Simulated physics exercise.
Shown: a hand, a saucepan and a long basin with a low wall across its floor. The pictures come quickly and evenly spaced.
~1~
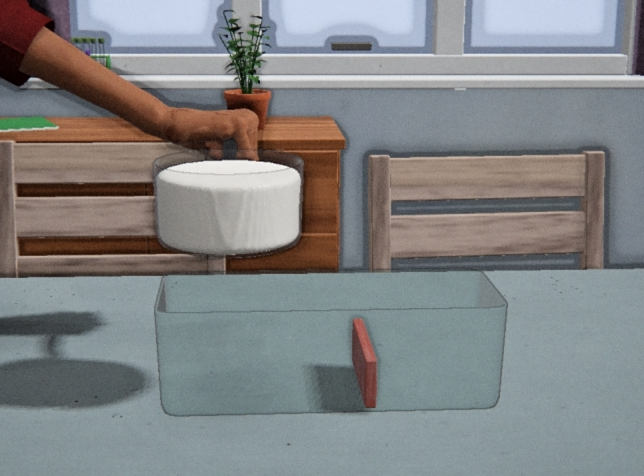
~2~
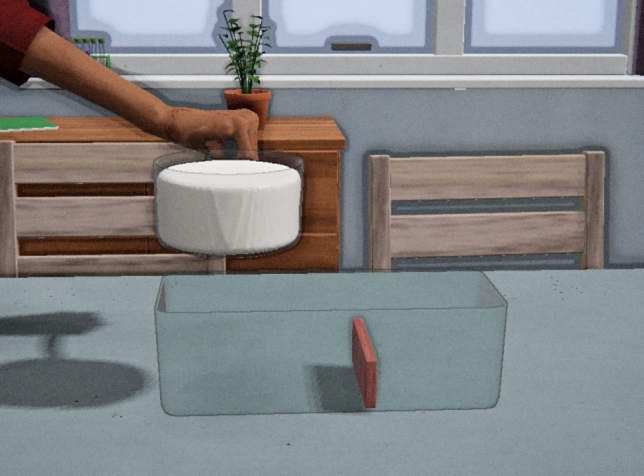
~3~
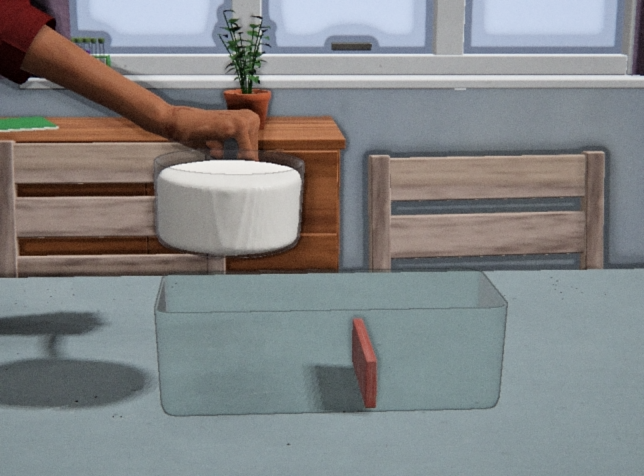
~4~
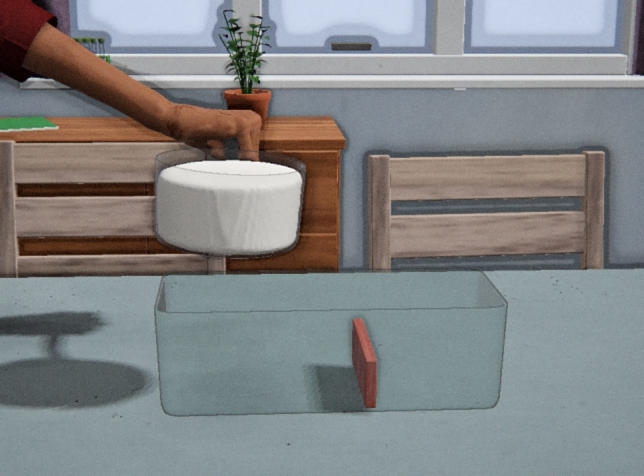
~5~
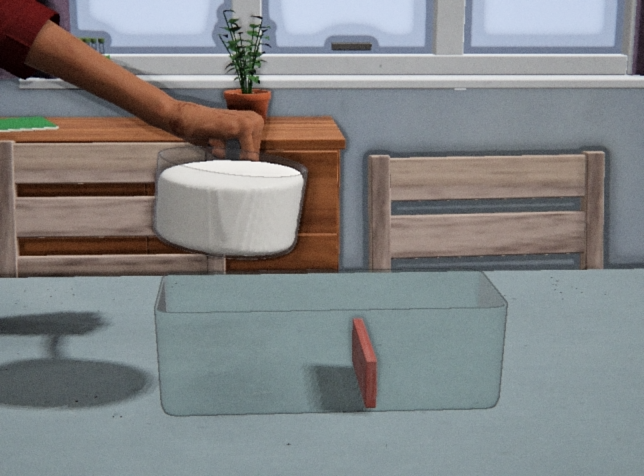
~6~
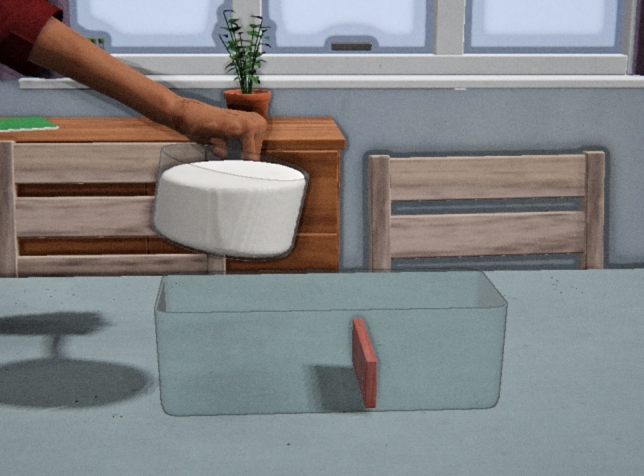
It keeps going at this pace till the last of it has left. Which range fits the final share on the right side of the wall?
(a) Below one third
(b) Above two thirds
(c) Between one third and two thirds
Between one third and two thirds.
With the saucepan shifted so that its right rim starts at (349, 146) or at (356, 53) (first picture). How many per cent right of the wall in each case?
Close to 80 % for the first start and close to 85 % for the second.
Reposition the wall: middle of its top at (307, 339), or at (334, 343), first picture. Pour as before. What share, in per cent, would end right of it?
Try 1: Some 90 %; try 2: 70 %.
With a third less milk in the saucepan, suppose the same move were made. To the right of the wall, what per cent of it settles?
The share comes to some 20 parts in a hundred.
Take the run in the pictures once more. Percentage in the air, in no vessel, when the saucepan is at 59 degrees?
About 20 per cent.
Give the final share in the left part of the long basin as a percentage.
Something like 55 per cent, roughly.
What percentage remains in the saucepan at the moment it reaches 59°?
About 60 % remains.
A moment on, the saucepan is tipped part way and 62 per cent is still to pour, 6 is left of the wall and 11 right of it.
Next, the saucepan is tipped on its side and 15 per cent is still to pour, 35 is left of the wall and 45 right of it.
Then the saucepan is tipped right over and 1 per cent is still to pour, 52 is left of the wall and 45 right of it.
Later the saucepan is tipped right over and 0 per cent is still to pour, 54 is left of the wall and 45 right of it.
At rest 54 per cent lies left of the wall, 45 right of it and 1 outside.
